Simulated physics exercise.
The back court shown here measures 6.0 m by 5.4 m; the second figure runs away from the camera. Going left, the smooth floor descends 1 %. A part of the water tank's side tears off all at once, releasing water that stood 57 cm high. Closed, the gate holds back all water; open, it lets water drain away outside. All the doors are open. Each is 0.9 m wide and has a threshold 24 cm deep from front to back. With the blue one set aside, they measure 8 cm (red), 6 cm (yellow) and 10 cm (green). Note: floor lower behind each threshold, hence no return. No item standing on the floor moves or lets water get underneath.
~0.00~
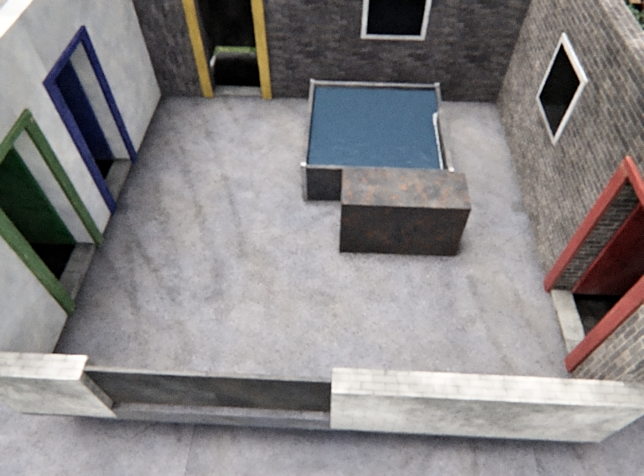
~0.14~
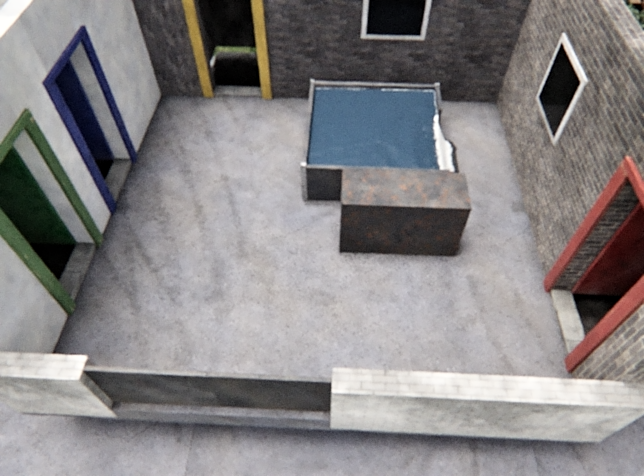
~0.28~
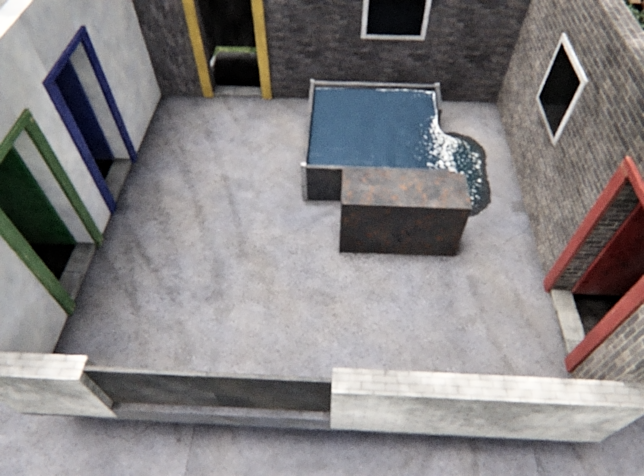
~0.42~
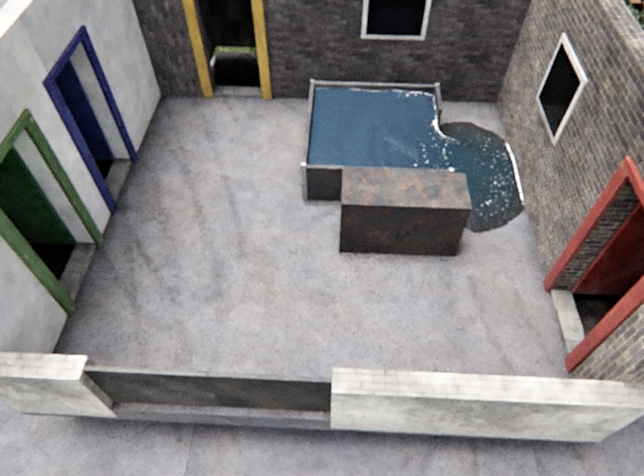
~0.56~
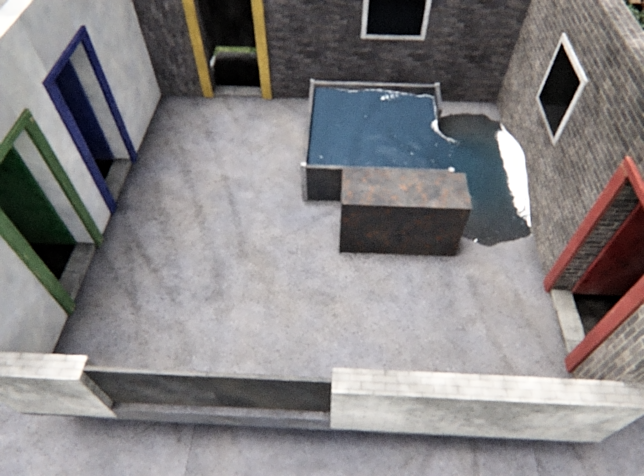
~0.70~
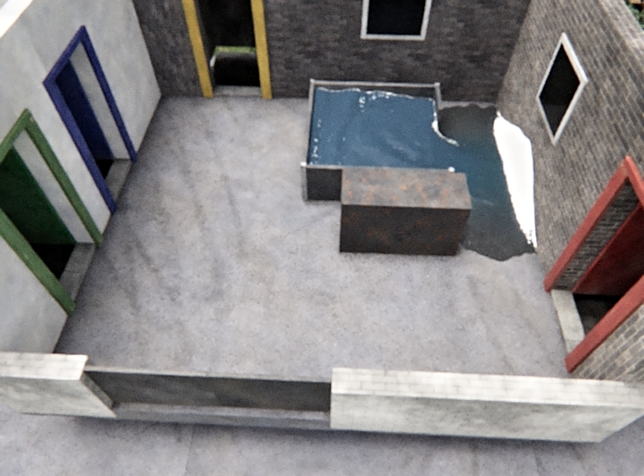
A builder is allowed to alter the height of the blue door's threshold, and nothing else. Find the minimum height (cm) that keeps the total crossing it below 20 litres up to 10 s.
The minimum is roughly 7.5 cm.
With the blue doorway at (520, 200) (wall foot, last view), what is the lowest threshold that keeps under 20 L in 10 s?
Minimum: Close to 34 cm.
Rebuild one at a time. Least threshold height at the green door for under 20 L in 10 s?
For green: Close to 9.5 cm.
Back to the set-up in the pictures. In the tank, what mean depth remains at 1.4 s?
I'd put it at some 37 centimetres on average.
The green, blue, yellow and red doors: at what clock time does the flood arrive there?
Arrival times - green: 4.5 s; blue: 4.5 s; yellow: 2.8 s; red: 1.2 s.
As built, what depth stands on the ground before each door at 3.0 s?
Green door 0 cm, blue door 0 cm, yellow door 5 cm, red door 8 cm.
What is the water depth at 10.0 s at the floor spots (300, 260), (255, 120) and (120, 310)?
About 5, 4 and 11 cm respectively.
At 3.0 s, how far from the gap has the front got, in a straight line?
Near 4.4 m, more or less.
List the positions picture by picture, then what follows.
The first picture shows still water, 57 cm deep, in the water tank at (375, 127); the blue door at (100, 132) is dry.
In the second picture, the gap is at a hidden place, the front 0.3 m out at a hidden place; the back of the water tank holds 57 cm.
In the third picture, water pours out at a hidden place and has run 0.8 m, to (481, 154); about 10 cm deep outside, 57 cm at the back.
In the fourth picture, the front is at (521, 203), 1.2 m from the gap at a hidden place; 2.2 m2 of floor is wet, 57 cm left at the back.
In the fifth picture, the gap is at a hidden place, the front 1.3 m out at (528, 228); the back of the water tank holds 57 cm.
In the sixth picture, water pours out at a hidden place and has run 1.4 m, to (534, 249); about 10 cm deep outside, 52 cm at the back; 4.9 m in a straight line remain to the blue door at (100, 132).
After 1.4 s water covers 15 % of the floor, deepest (41 cm) near (515, 182); it has not reached the blue door.
After 3.0 s water covers 40 % of the floor, deepest (30 cm) near (495, 108); it has not reached the blue door.
After 10.0 s water covers 95 % of the floor, deepest (12 cm) near (40, 384); 11 cm at the blue door, 3 litres in over its 11 cm threshold.
At the blue door as built, the water arrived by 4.3 s and peaked near 12 cm at 8.4 s.
With a threshold of 6 cm, 32 litres would have come in within the 10 s; with 9.5 cm, 8 litres. So under 20 litres takes about 7.5 cm.
